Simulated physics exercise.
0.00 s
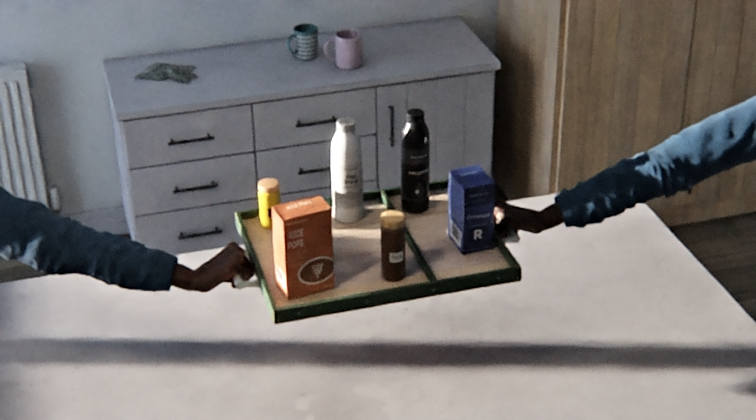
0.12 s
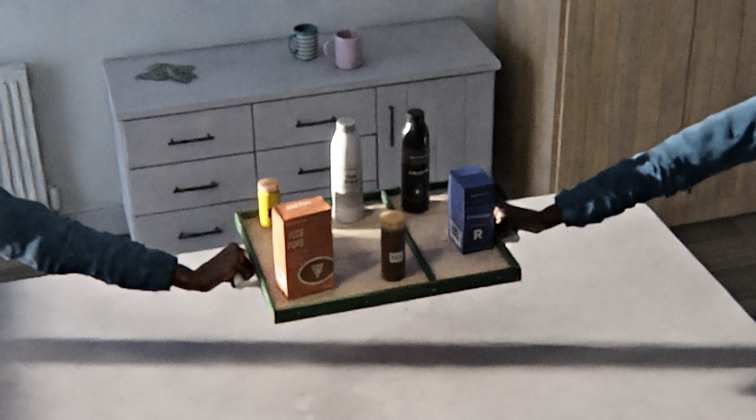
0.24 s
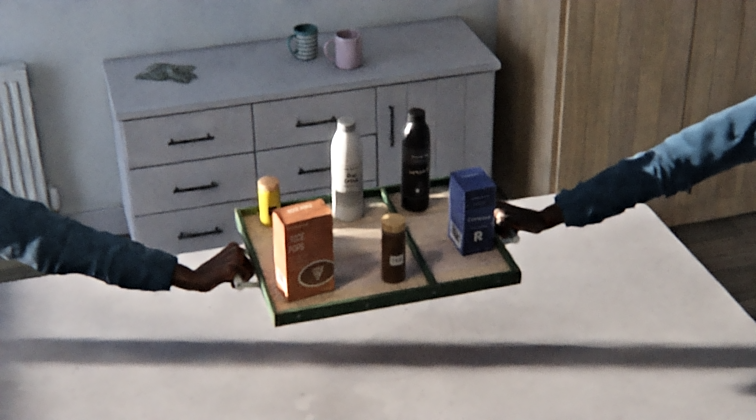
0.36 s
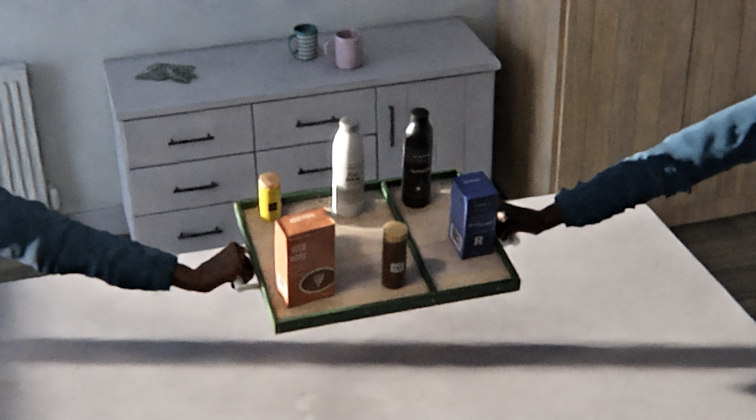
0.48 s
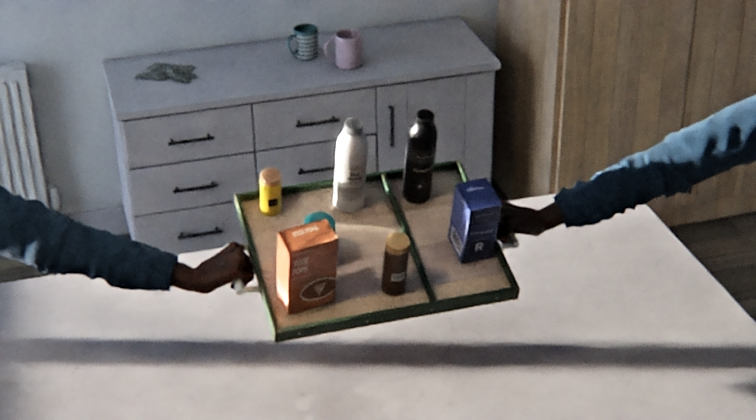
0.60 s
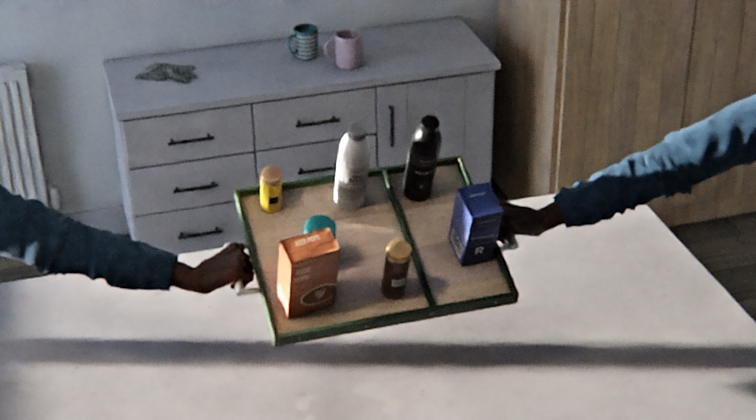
Above a pale table, two hands tilting a tray's near edge down, a turquoise jar coming into view behind the orange packet.
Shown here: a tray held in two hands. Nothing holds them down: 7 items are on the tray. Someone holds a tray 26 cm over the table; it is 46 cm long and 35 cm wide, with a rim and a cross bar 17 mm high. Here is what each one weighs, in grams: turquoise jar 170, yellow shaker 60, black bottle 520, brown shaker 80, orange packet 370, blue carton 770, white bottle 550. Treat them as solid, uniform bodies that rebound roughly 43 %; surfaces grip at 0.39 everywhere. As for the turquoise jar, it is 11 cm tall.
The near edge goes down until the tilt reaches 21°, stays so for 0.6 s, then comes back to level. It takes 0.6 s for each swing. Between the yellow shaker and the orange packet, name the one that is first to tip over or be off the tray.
Latter.
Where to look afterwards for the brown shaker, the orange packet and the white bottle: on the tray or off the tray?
Final state - the brown shaker ends out of bounds; the orange packet ends out of bounds; the white bottle stays within bounds.
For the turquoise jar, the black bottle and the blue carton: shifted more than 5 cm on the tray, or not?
Here is how it goes: The turquoise jar remains near its start; next, the black bottle moves off; last, the blue carton moves off.
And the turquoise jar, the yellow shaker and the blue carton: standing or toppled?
In the last frame the turquoise jar remains up, the yellow shaker remains up and the blue carton remains up.
After 1.00 s, tray at 21°, near edge down; brown shaker and orange packet now off the tray; black bottle on its side; white bottle on its side.
After 1.60 s, tray at 10°, near edge down; yellow shaker slid 2 cm near (272, 201); black bottle on its side; white bottle on its side.
At rest (4.3 s), off the tray, brown shaker and orange packet; tipped over on the tray, black bottle and white bottle; not toppled but over 5 cm from the start, blue carton; the other 2 in place, give or take 5 cm. Seen from the same camera at the end, yellow shaker near (272, 207). Yellow shaker was never lost; orange packet went at 0.88 s.
